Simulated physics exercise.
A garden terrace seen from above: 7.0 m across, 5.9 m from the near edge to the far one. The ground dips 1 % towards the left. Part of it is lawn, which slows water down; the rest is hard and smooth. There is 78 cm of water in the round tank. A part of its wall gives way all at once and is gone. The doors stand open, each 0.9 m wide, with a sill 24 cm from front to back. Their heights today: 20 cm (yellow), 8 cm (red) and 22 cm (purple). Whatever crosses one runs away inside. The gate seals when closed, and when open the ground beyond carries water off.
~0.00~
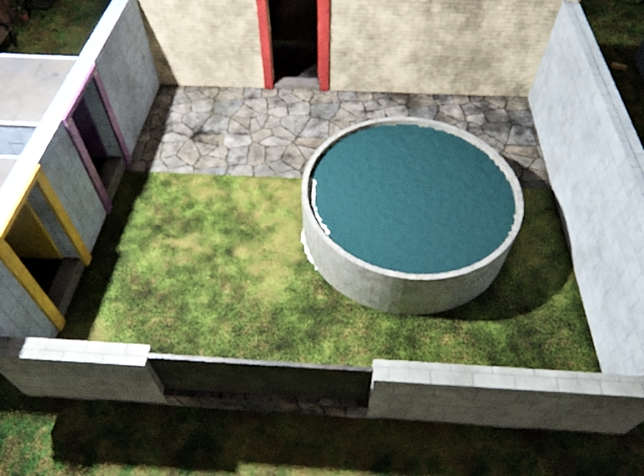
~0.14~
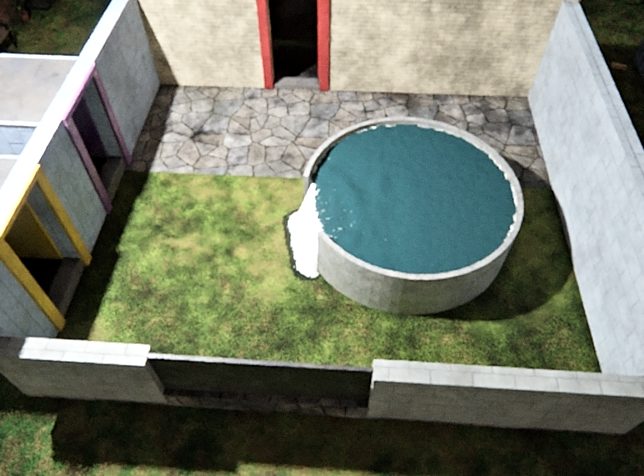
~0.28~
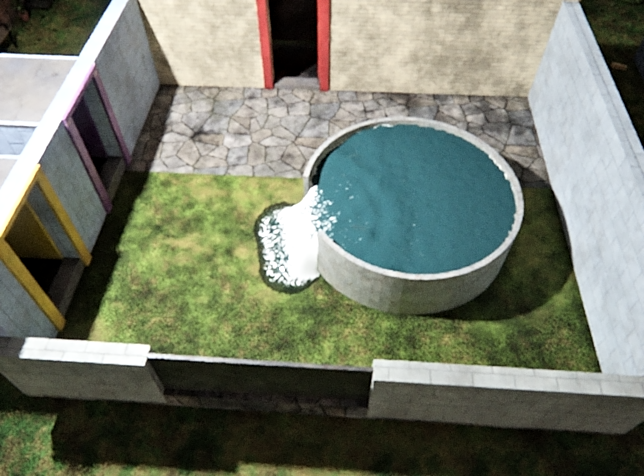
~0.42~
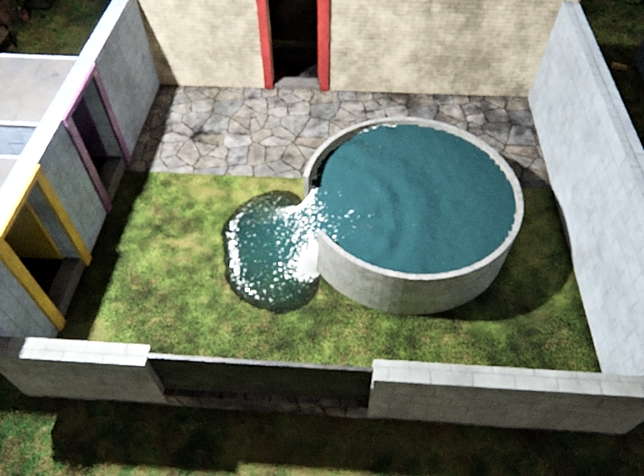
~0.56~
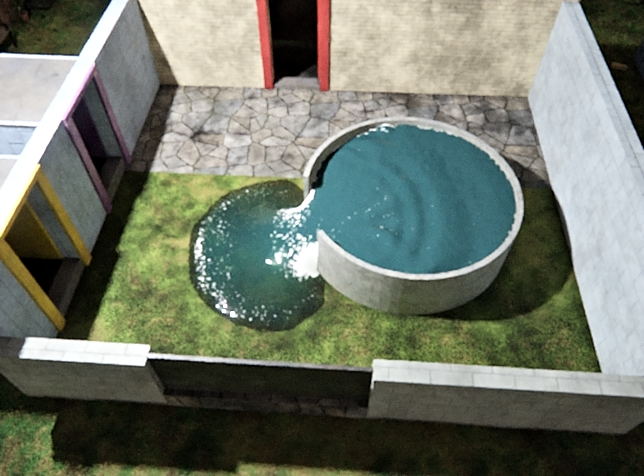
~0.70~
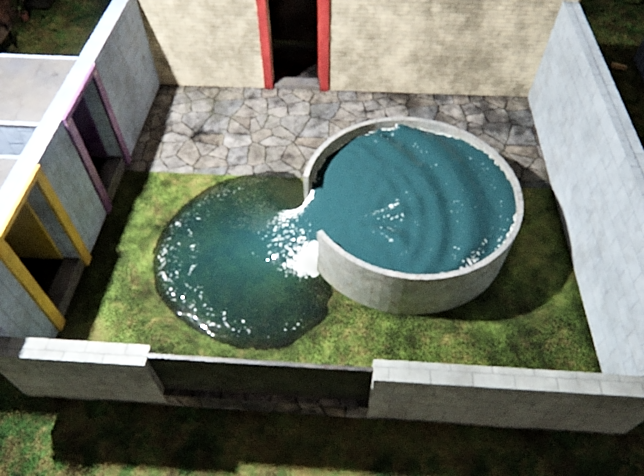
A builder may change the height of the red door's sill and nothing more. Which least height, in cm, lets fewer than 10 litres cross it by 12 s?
It would have to be roughly 10 cm high.
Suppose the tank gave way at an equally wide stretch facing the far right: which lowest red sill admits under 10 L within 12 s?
Then roughly 5.5 cm.
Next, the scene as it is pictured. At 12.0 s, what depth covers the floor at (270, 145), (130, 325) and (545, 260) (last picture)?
In that order: 9, 14 and 15 cm.
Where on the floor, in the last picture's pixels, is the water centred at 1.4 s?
Near (360, 233).
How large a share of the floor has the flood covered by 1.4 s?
Some 35 per cent of it.
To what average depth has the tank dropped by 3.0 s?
Roughly 44 cm on average.
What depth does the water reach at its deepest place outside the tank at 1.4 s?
About 46 cm.
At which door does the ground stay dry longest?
The red one.
After 1.4 s water covers 35 % of the floor, deepest (46 cm) near (301, 244); it has not reached the red door.
After 3.0 s water covers 50 % of the floor, deepest (36 cm) near (70, 307); it has not reached the red door.
After 12.0 s water covers 100 % of the floor, deepest (18 cm) near (518, 176); 10 cm at the red door, 31 litres in over its 8 cm sill.
At the red door as built, the water arrived by 3.9 s and peaked near 12 cm at 6.2 s.
With a sill of 8.5 cm, 25 litres would have come in within the 12 s; with 11.5 cm, 2 litres. So under 10 litres takes about 10 cm.
